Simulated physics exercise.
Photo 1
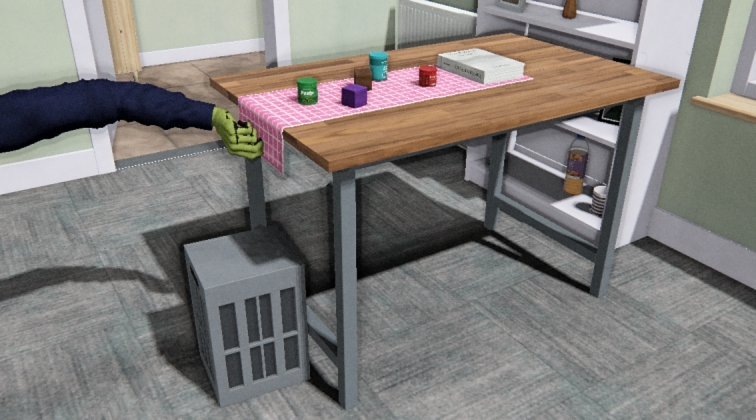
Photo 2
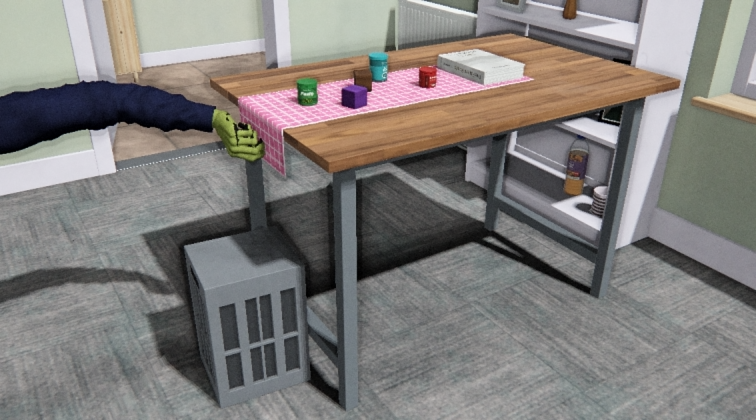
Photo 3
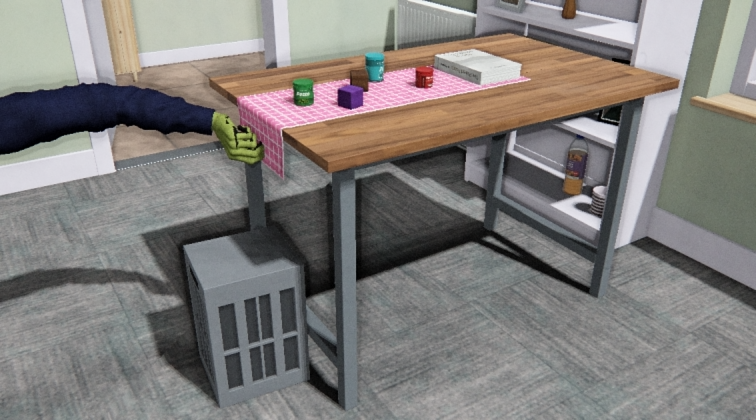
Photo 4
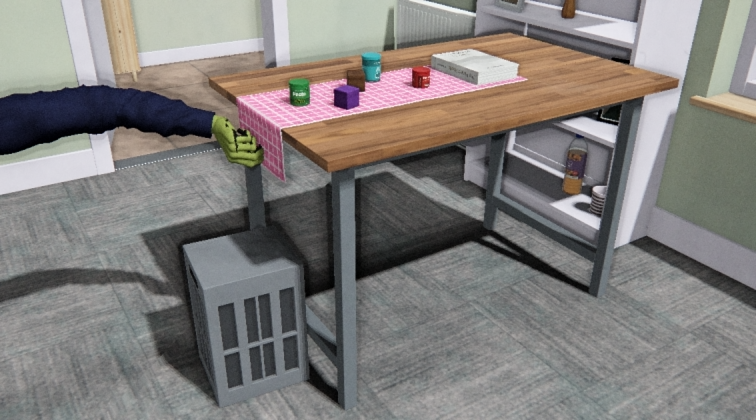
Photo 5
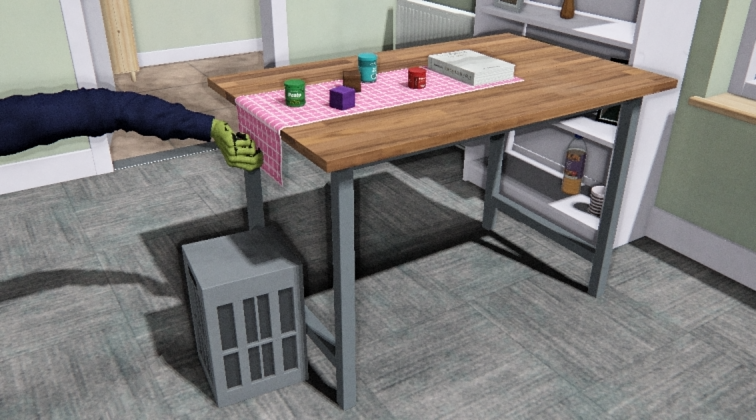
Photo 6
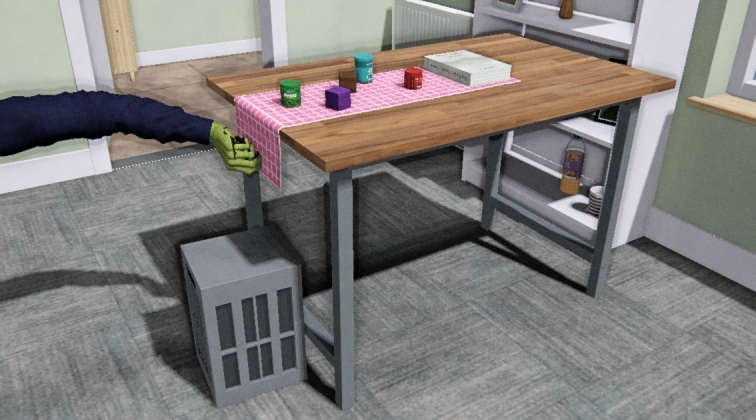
At first, a green hand on a dark-sleeved arm grips the end of a pink runner on a wooden table, above a grey crate. Then the hand draws the cloth slowly down over the edge, and the pots, cubes, can and pale box on it shift slightly left together, still upright.
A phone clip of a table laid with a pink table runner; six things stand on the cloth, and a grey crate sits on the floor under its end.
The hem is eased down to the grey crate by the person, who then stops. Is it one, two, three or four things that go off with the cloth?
Okay, the things that come down total two by my count.
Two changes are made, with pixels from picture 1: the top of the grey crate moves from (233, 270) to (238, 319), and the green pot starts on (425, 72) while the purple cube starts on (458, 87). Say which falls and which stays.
The green pot survives, the purple cube survives.
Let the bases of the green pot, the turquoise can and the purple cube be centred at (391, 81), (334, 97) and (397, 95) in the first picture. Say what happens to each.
I'd say the green pot hangs on, the turquoise can takes a fall, and the purple cube hangs on.
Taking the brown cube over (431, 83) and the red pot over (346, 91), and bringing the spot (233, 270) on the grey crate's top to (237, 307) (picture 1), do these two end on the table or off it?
The brown cube ends up still on top and the red pot ends up off the top.
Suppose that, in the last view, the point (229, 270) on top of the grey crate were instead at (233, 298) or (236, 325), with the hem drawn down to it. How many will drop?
First case 3, second 4.
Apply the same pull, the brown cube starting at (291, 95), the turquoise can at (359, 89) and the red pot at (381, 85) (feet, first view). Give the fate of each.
Short version: Brown cube drops, turquoise can stays, red pot stays.
Early on, hem near (261, 203); all still up.
Midway, hem near (262, 230); green pot gone.
Near the end, hem on the crate; green pot and purple cube gone.
Finally, hem on the crate; green pot and purple cube gone. Over the edge go two.
